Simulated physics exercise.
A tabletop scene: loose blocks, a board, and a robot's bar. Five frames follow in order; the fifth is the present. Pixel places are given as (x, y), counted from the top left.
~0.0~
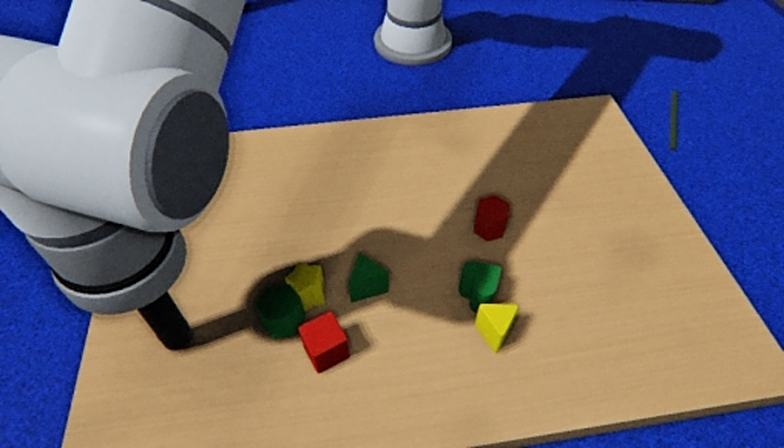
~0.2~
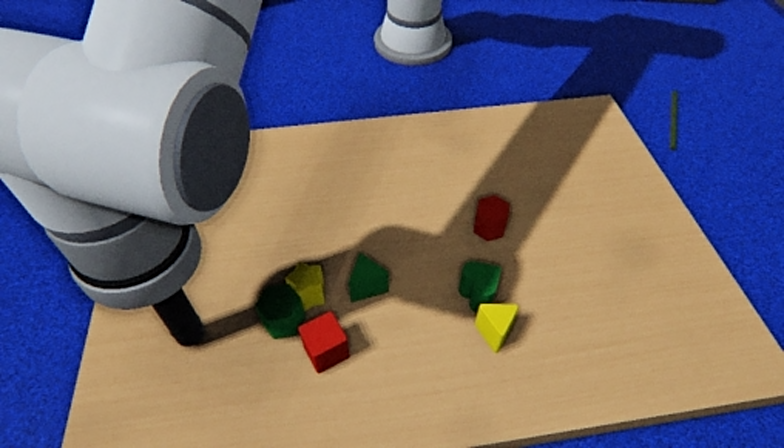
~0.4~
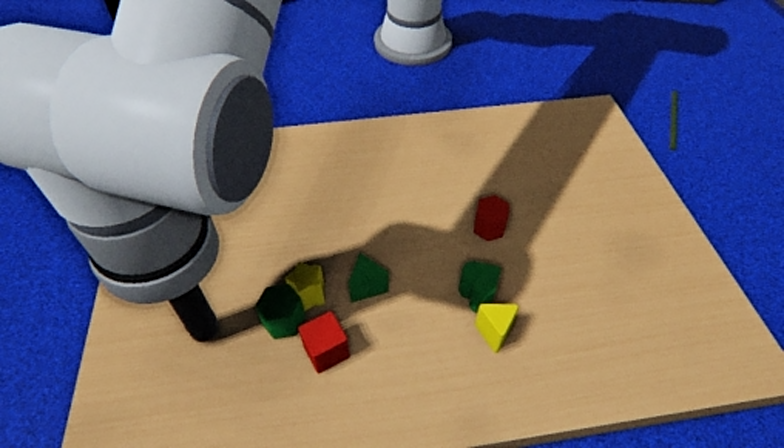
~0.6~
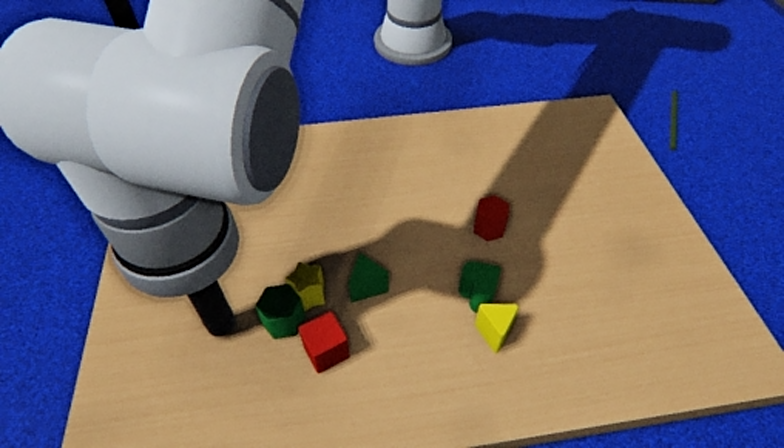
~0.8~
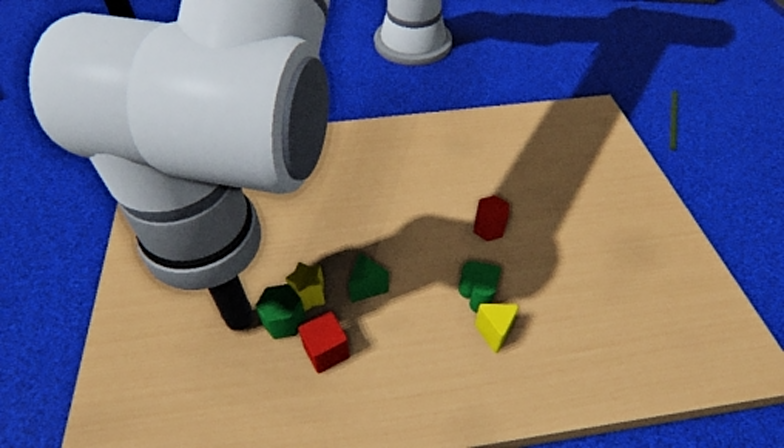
Robot arm slowly moving its black bar rightward across a wooden board toward a green block, while the coloured blocks stay still.
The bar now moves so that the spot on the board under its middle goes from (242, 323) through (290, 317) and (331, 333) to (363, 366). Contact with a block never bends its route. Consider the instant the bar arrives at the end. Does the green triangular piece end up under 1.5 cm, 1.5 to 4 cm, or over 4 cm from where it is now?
It shifts by less than 1.5 cm.
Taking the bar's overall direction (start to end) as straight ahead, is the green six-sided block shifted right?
It seems not.
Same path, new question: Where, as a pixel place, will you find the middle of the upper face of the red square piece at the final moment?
The answer is (337, 374).
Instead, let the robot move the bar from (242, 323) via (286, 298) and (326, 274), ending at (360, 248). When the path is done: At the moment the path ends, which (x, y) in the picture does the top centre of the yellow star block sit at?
I'd guess (342, 268).
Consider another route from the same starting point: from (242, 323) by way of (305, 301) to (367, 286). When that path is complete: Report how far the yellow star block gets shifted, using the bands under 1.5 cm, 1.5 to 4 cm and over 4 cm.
Its final spot will lie more than 4 cm from the current one.
On the path given first. One third of the way, bar at (289, 313); green six-sided block at (322, 299); yellow star block at (318, 268), turned 55° anticlockwise; red square piece at (326, 335).
Two thirds of the way, bar at (331, 329); green six-sided block at (360, 300), turned 45° anticlockwise; yellow star block at (318, 268), turned 55° anticlockwise; red square piece at (331, 346), turned 30° clockwise; green triangular piece at (372, 265).
At the end, bar at (363, 362); green six-sided block at (364, 300), turned 55° anticlockwise; yellow star block at (318, 268), turned 55° anticlockwise; red square piece at (337, 374), turned 65° clockwise; green triangular piece at (372, 265).
